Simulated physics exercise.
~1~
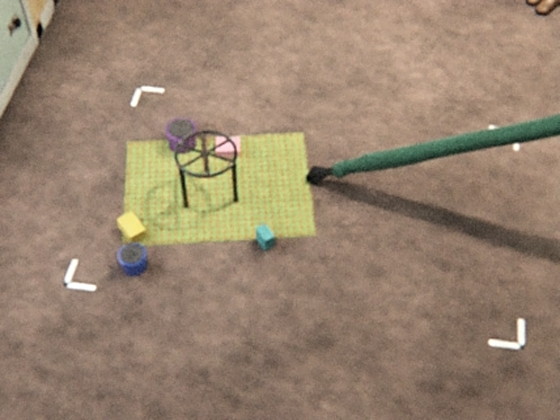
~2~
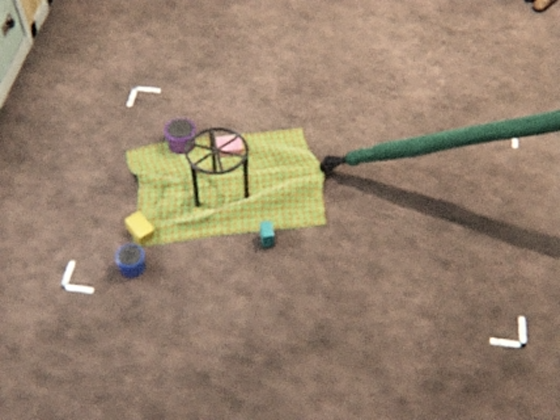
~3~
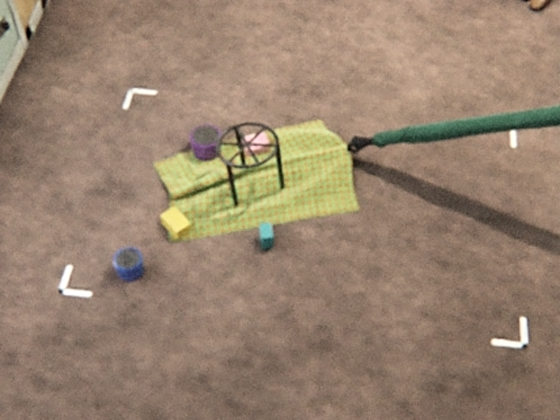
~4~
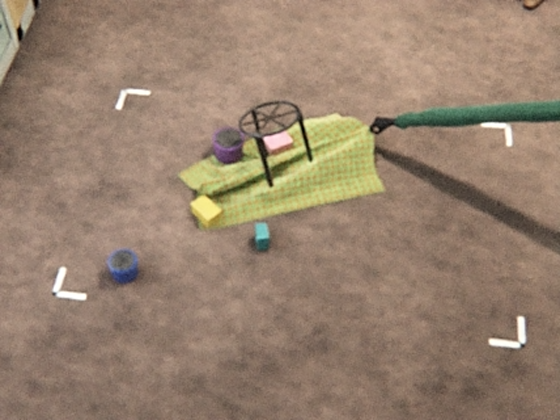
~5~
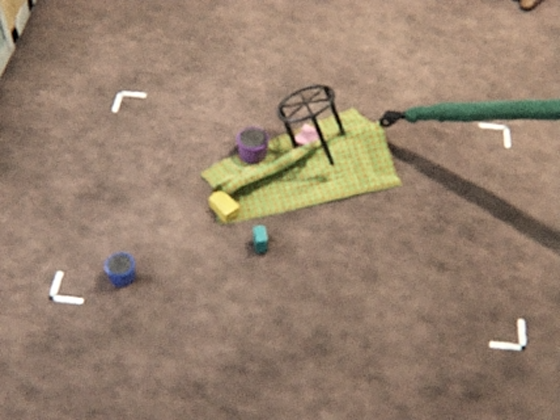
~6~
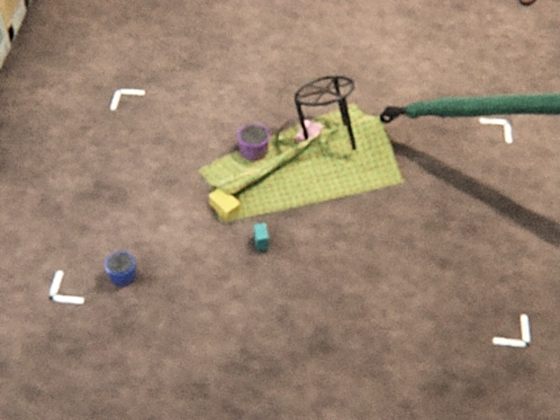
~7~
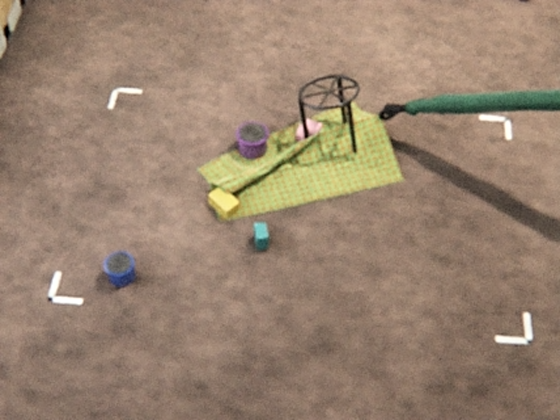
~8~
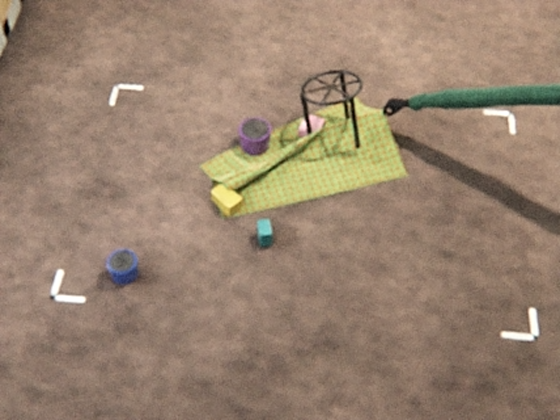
The clip shows a green pole dragging a thin green rug rightward across a brown floor, bunching it as the black stool, yellow and pink crates and purple pot move along. The stool tips, then stands upright near the rug's upper right, while the blue pot remains behind.
